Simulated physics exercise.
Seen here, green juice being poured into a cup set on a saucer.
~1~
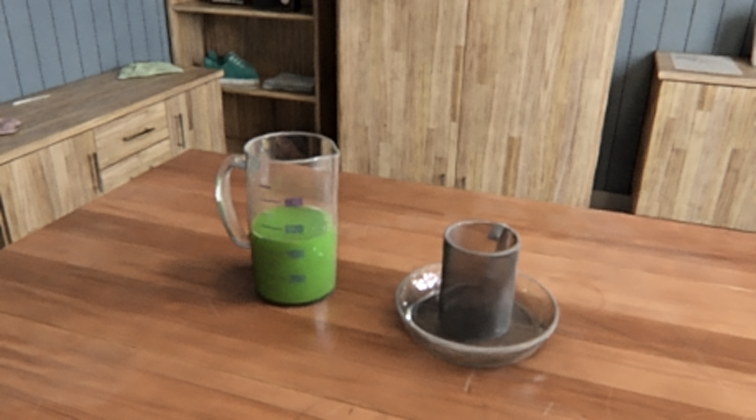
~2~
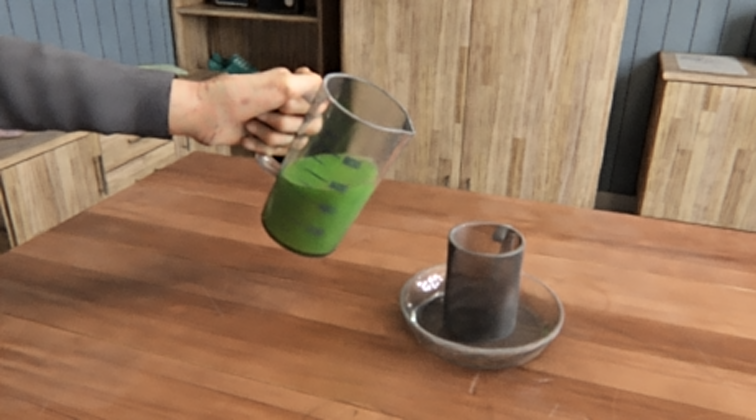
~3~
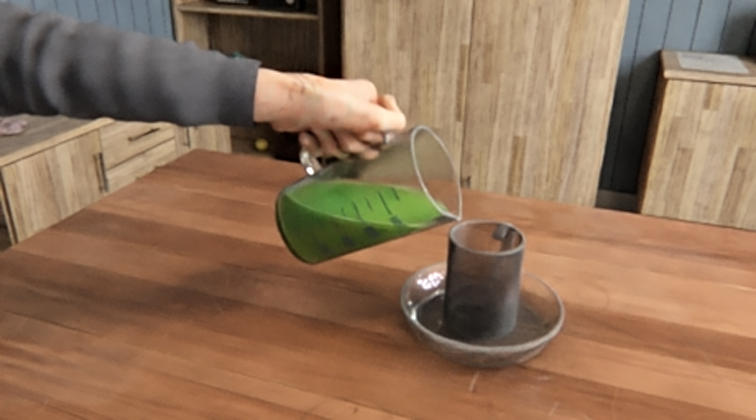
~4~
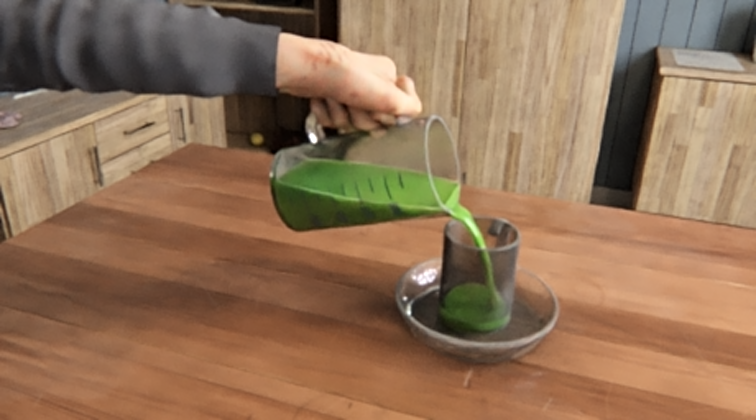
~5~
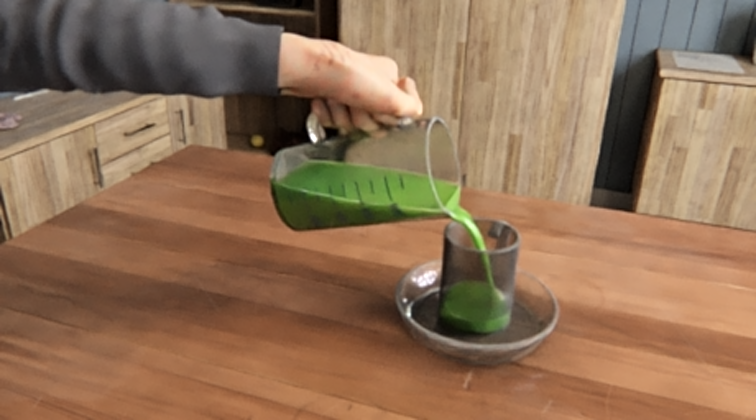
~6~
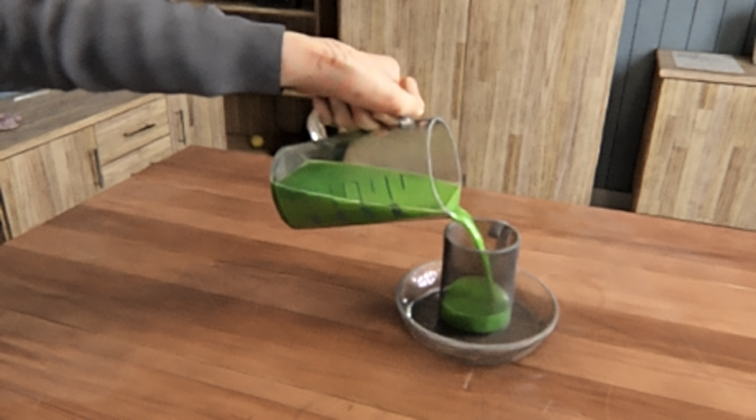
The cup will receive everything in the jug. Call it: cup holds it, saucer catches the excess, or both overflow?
The saucer catches the excess.
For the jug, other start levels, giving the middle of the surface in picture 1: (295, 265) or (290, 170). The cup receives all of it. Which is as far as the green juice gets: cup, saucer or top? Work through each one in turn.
In that order: Cup only, past the saucer.
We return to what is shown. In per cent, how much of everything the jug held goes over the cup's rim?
It works out to around 25 percent.
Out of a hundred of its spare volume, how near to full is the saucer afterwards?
Estimate: Roughly 40 in a hundred.
Soon after, the cup is about three quarters full; the saucer is dry.
Later, the cup is full to the brim; the saucer is wet, with room to spare.
In the end, the cup is full to the brim; the saucer is wet, with room to spare.
